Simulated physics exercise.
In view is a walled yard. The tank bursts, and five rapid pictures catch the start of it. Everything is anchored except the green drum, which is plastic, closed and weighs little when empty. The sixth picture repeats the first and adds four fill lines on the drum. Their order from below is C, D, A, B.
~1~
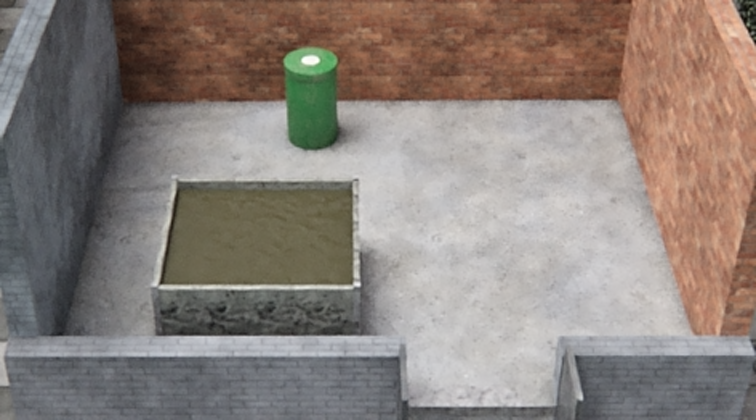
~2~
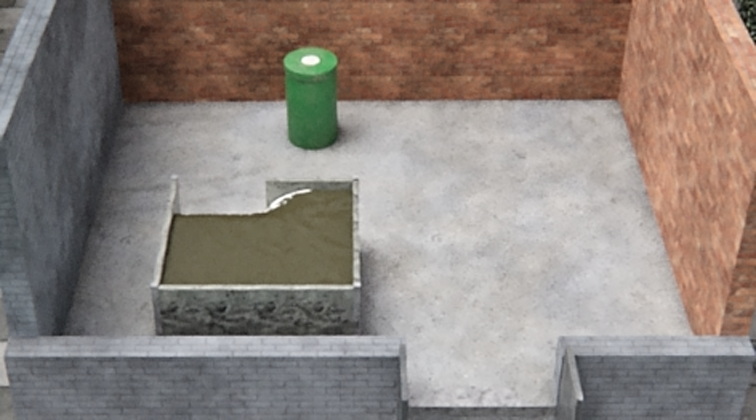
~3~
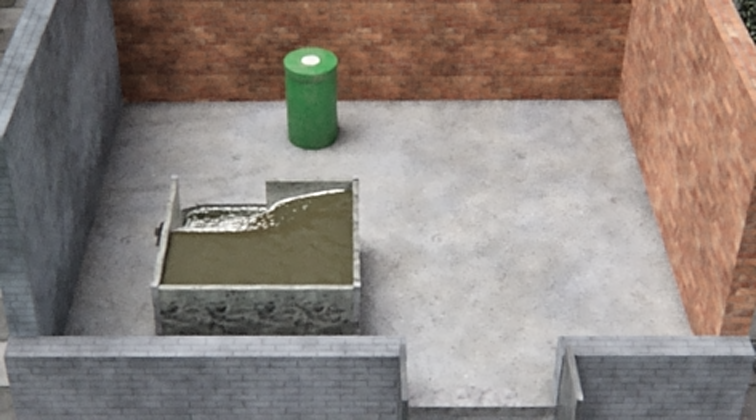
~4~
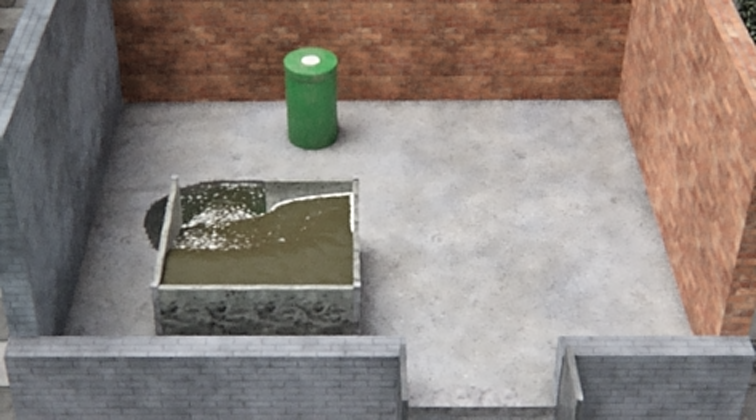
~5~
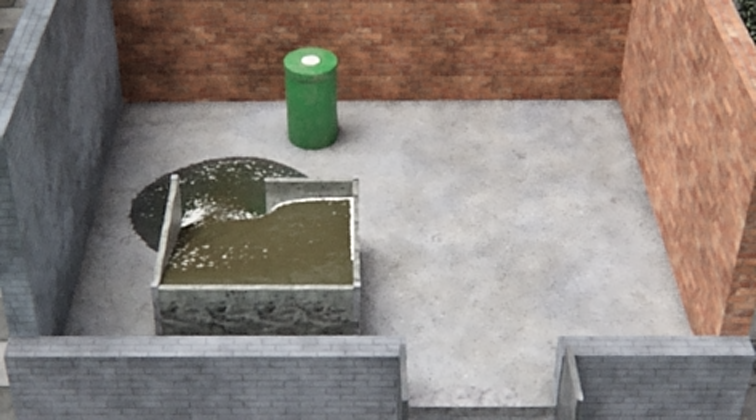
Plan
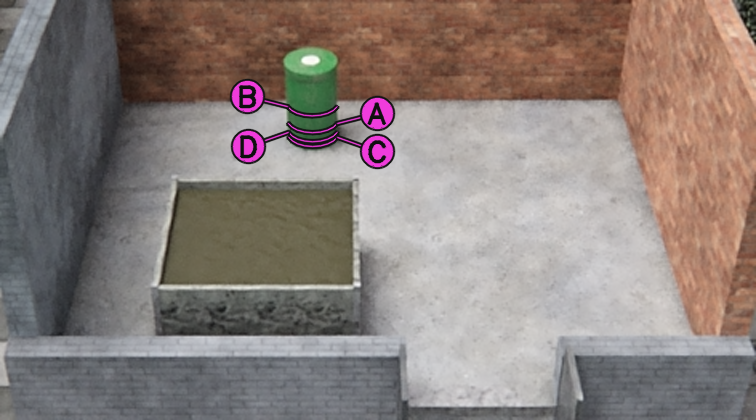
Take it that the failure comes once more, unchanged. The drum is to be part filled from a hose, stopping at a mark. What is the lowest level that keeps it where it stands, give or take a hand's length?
Choose B.
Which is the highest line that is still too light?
That would be A.
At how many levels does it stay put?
One.
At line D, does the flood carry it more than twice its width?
Yes.
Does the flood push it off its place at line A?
Yes, it does.
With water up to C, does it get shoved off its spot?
Yes, it does.
In magenta, A at (312, 132); B at (312, 115); C at (312, 146); D at (312, 141); from the bottom up C, D, A, B.
With A, it is pushed about its own width away.
With B, it does not move.
With C, it is pushed about 8 times its own width away.
With D, it is pushed about 5 times its own width away.
